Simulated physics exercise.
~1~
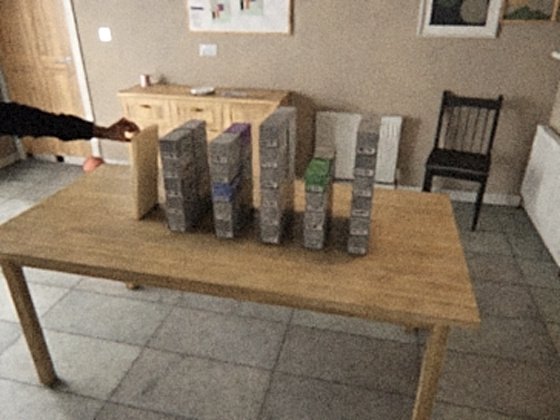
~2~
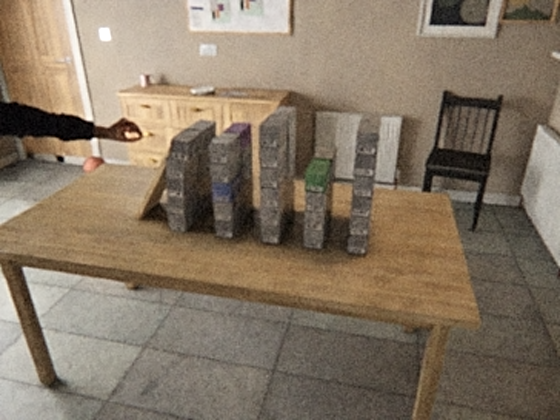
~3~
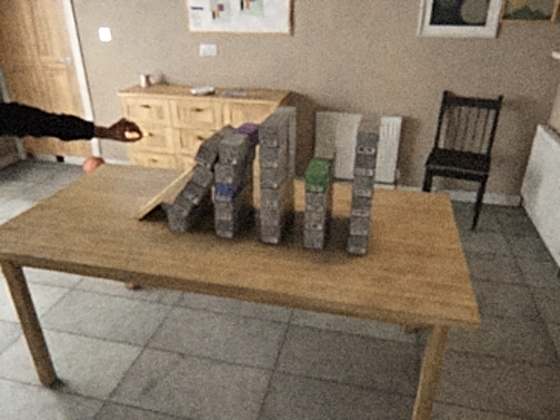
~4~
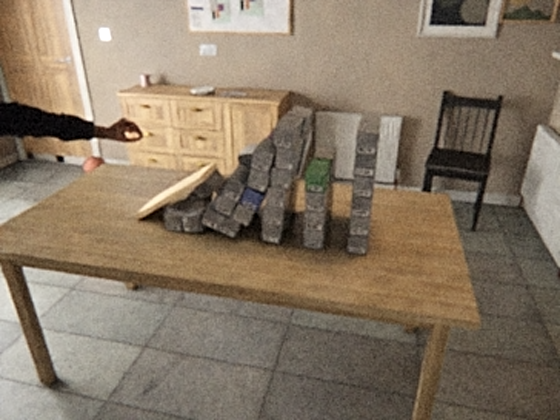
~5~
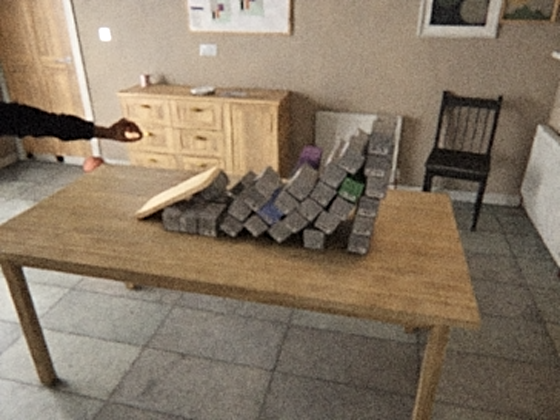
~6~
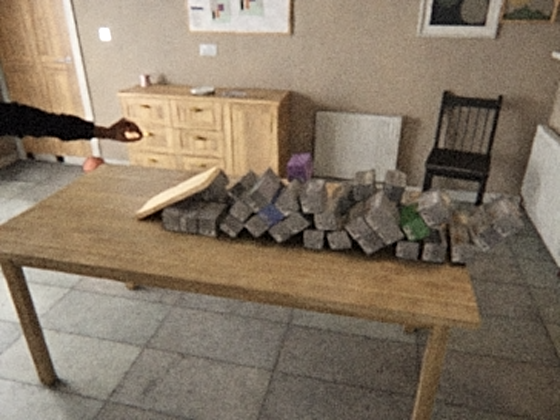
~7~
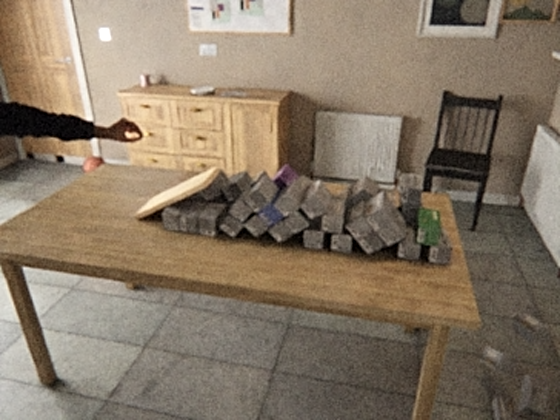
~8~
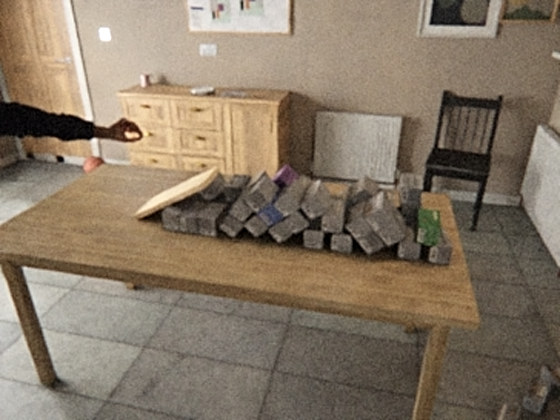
A pushed board tips right into stacks of grey packets, toppling them across the table.
